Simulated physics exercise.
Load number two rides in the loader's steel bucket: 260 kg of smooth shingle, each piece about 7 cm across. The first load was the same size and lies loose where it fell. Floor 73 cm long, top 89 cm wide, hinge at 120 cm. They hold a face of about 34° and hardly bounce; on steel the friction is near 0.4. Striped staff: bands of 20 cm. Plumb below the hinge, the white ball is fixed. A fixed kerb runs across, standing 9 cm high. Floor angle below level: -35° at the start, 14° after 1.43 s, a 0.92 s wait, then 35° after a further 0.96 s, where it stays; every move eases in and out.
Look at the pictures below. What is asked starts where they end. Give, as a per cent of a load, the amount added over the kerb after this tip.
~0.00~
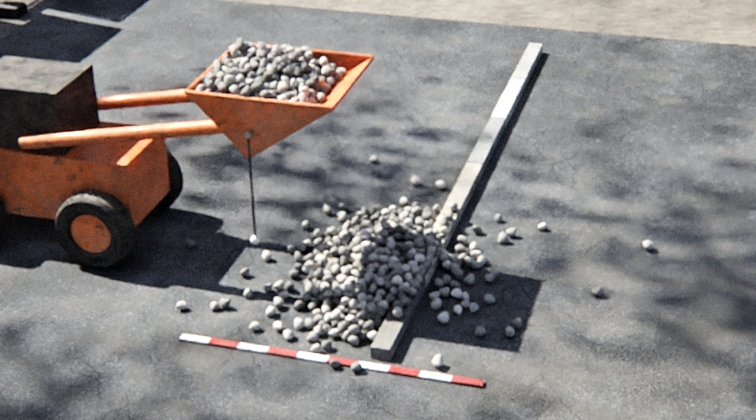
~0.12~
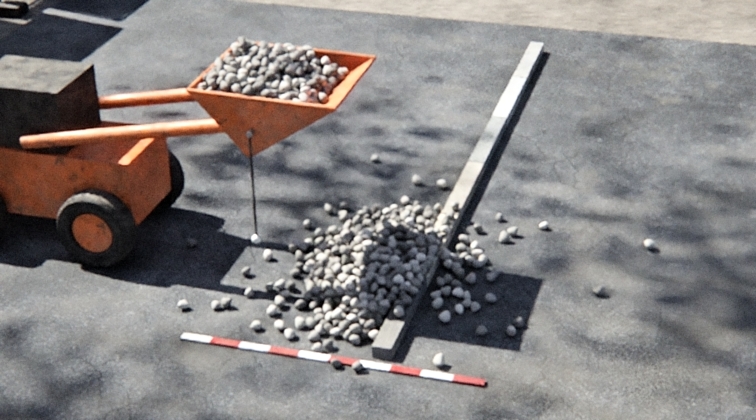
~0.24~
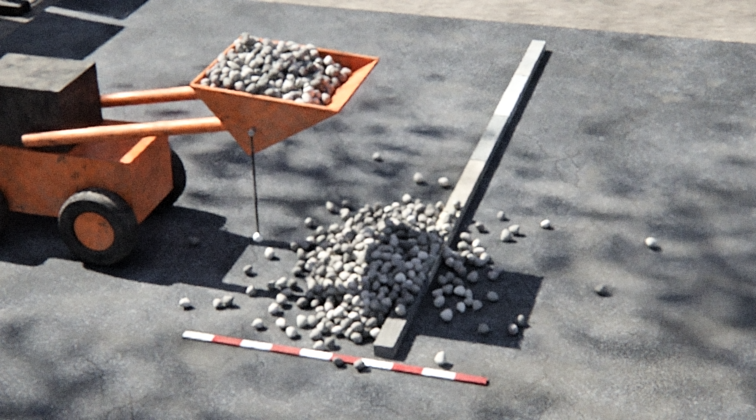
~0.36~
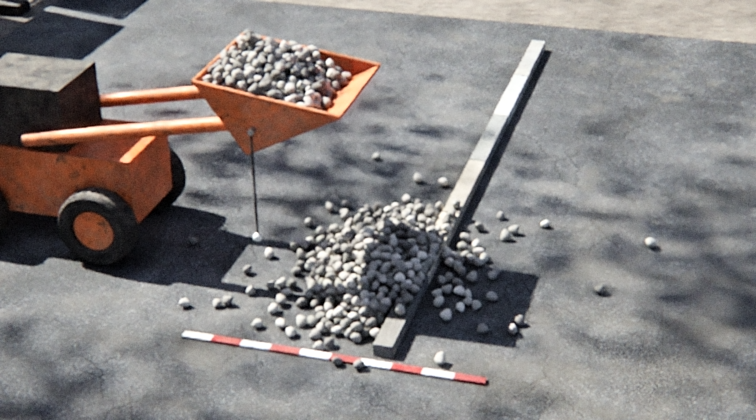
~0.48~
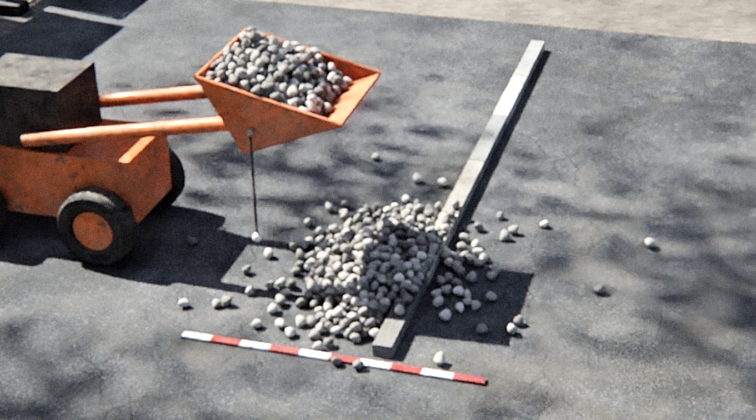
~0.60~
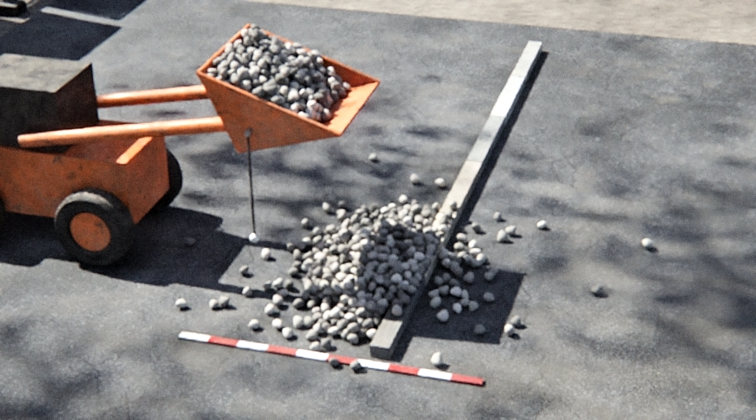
Close to 40 parts in a hundred.
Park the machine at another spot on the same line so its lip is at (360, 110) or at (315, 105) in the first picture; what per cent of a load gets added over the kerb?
First place: Roughly 70 %; second place: Roughly 25 %.
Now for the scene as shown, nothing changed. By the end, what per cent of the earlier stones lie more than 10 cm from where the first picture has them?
Roughly 10 % of them.
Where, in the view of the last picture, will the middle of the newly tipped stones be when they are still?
Roughly at pixel (408, 257).
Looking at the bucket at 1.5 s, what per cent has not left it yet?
About 85 per cent.
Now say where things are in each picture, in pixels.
The bucket is at -35°, its lip at (334, 108); the top of the load is at (259, 51). The earlier load is highest near (388, 244), 22 cm above ground level, 94 % on this side of the kerb, 7 % over the kerb, in the first picture.
Lip at (336, 109), floor tilted -34°, highest stones at (261, 50); the stones move at 0.1 m/s on average, in the second picture.
Lip at (339, 111), floor tilted -31°, highest stones at (257, 46); the stones move at 0.1 m/s on average, in the third picture.
Lip at (340, 117), floor tilted -27°, highest stones at (255, 43); the stones move at 0.1 m/s on average, in the fourth picture.
Lip at (342, 125), floor tilted -22°, highest stones at (252, 40); the stones move at 0.2 m/s on average, in the fifth picture.
Lip at (340, 135), floor tilted -16°, highest stones at (250, 38); the stones move at 0.2 m/s on average, in the sixth picture.
After 1.1 s the floor is at 6°; in per cent of one load, 100 in the bucket, 94 on this side of the kerb, 7 over the kerb; the foremost stones are at (538, 281).
After 1.5 s the floor is at 14°; in per cent of one load, 83 in the bucket, 111 on this side of the kerb, 7 over the kerb; the foremost stones are at (538, 281).
After 3.8 s the floor is at 35°; in per cent of one load, 0 in the bucket, 155 on this side of the kerb, 46 over the kerb; the foremost stones are at (610, 279).
After 6.2 s the floor is at 35°; in per cent of one load, 0 in the bucket, 154 on this side of the kerb, 47 over the kerb; the foremost stones are at (610, 279). Net gain over the kerb, 40.
